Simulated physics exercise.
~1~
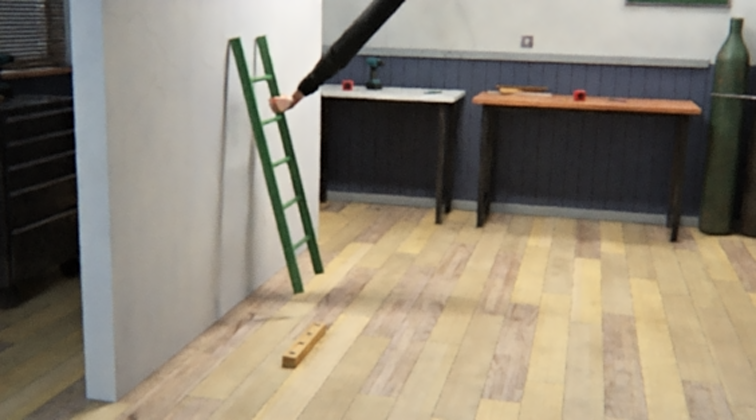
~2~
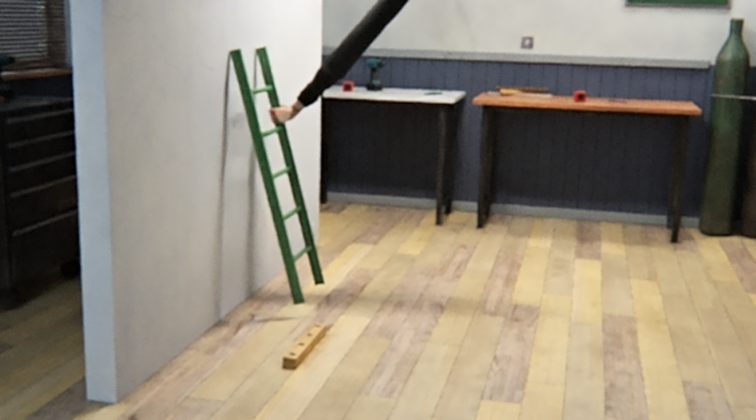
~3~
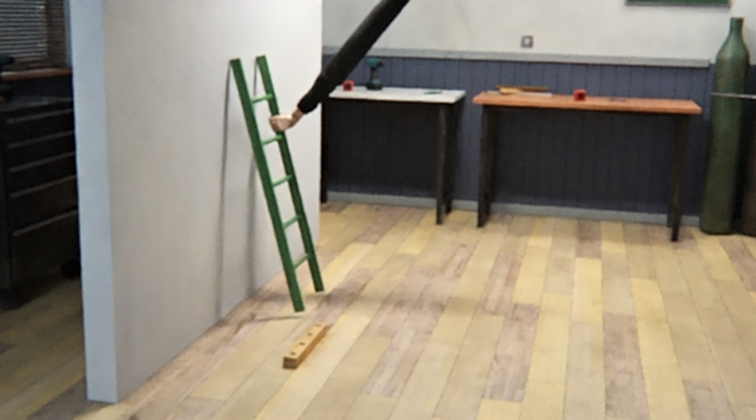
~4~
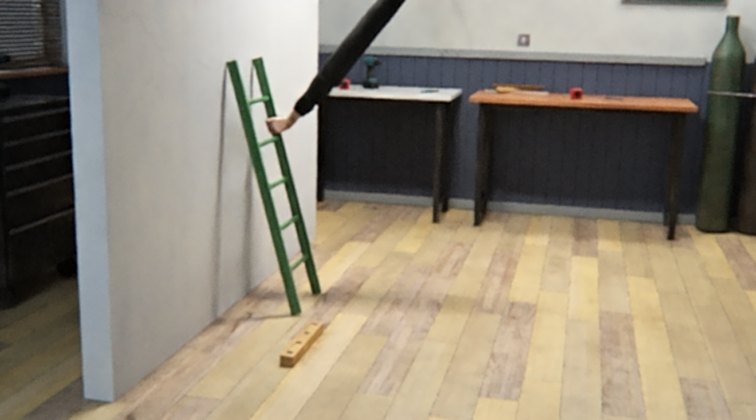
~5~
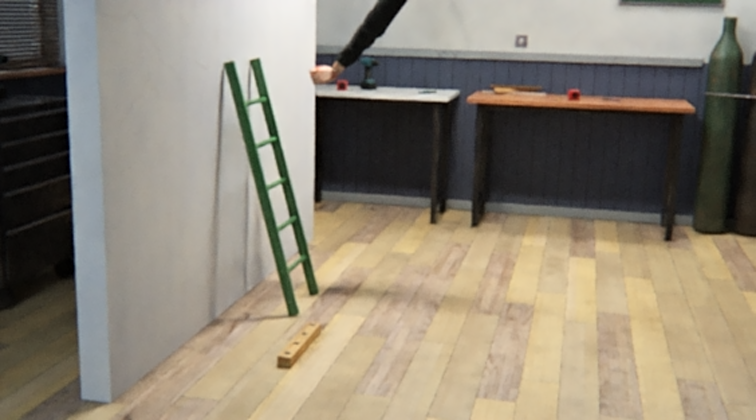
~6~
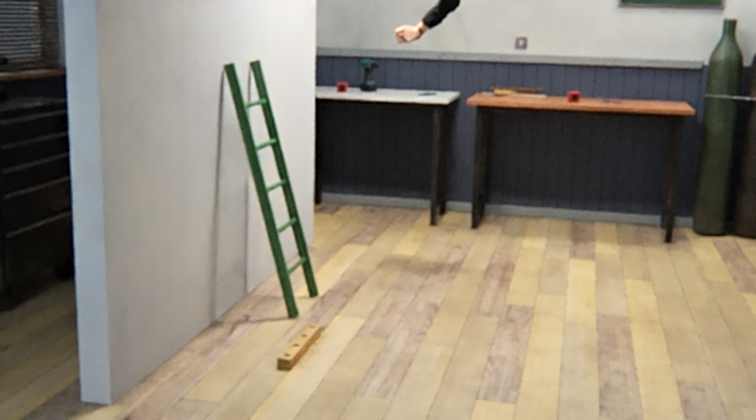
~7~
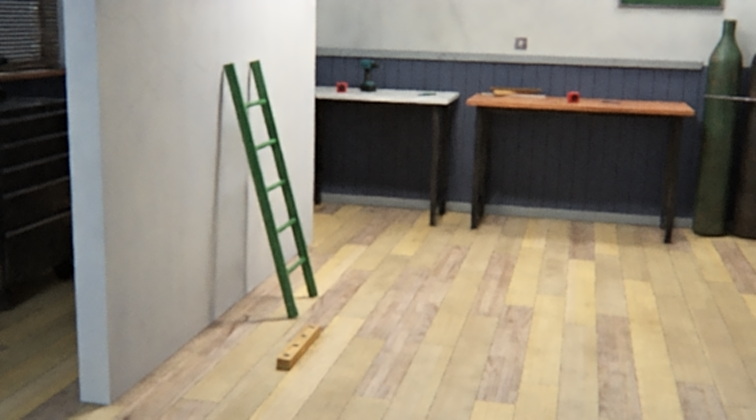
Green ladder being lowered by a hand to lean against a white wall, then staying up as the hand lets go and withdraws.
